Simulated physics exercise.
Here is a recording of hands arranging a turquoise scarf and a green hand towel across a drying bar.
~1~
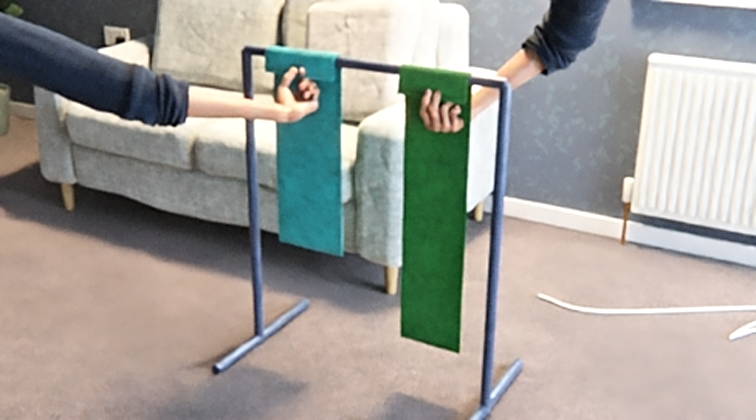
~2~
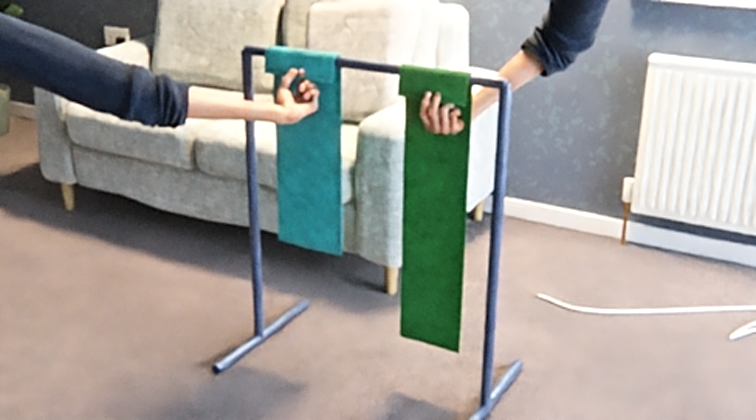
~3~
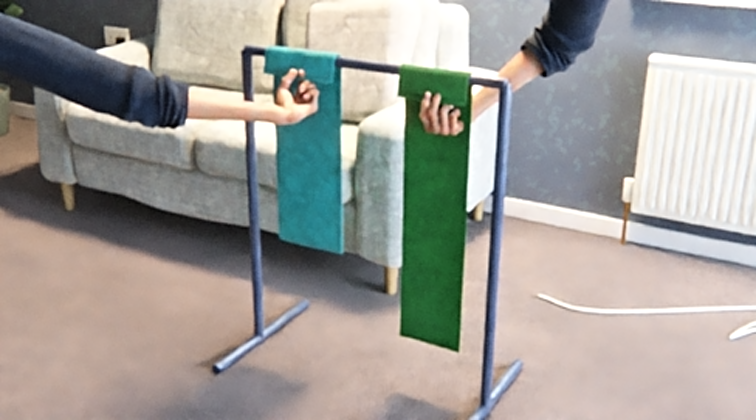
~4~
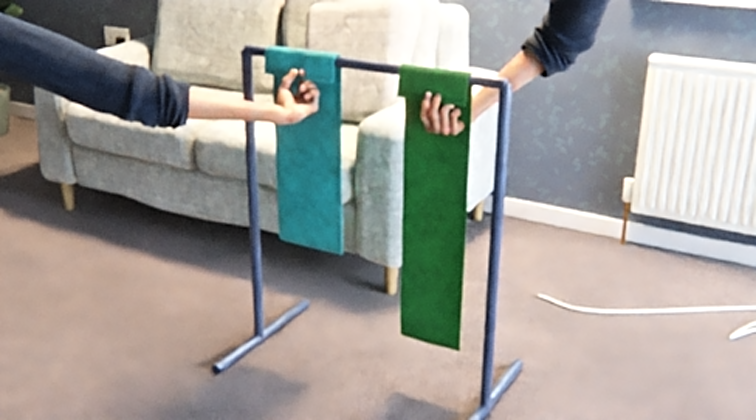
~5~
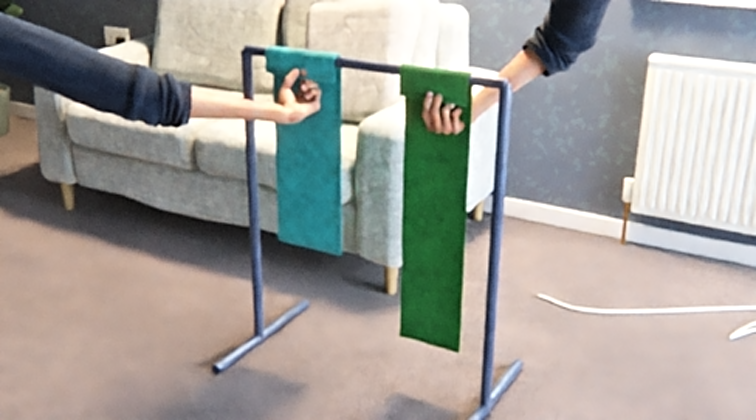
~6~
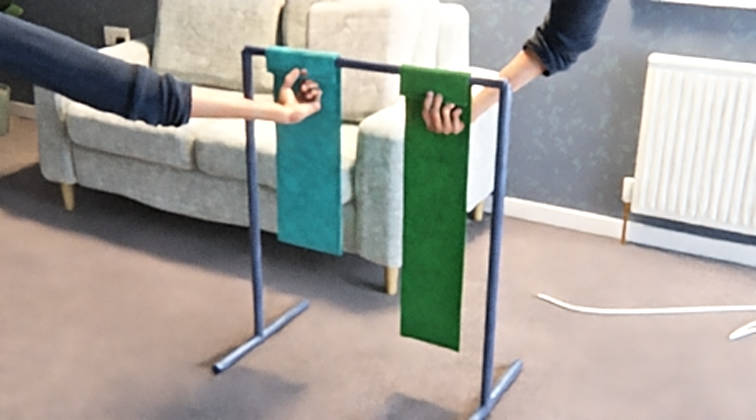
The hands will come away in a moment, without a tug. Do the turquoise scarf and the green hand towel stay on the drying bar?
At the end, the turquoise scarf most likely comes down; the green hand towel most likely comes down.
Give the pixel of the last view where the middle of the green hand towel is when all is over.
(430, 386).
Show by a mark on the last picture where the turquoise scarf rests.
It finishes at (315, 352).
Then, 0.34 s after the last picture, scarf clear of the rail and dropping near (310, 209); hand towel clear of the rail and dropping near (432, 296).
Then, 0.58 s after the last picture, scarf in a heap on the floor near (314, 348); hand towel in a heap on the floor near (429, 384).
At rest, scarf in a heap on the floor near (315, 352); hand towel in a heap on the floor near (430, 386). The turquoise scarf slides off and the green hand towel slips to the floor.
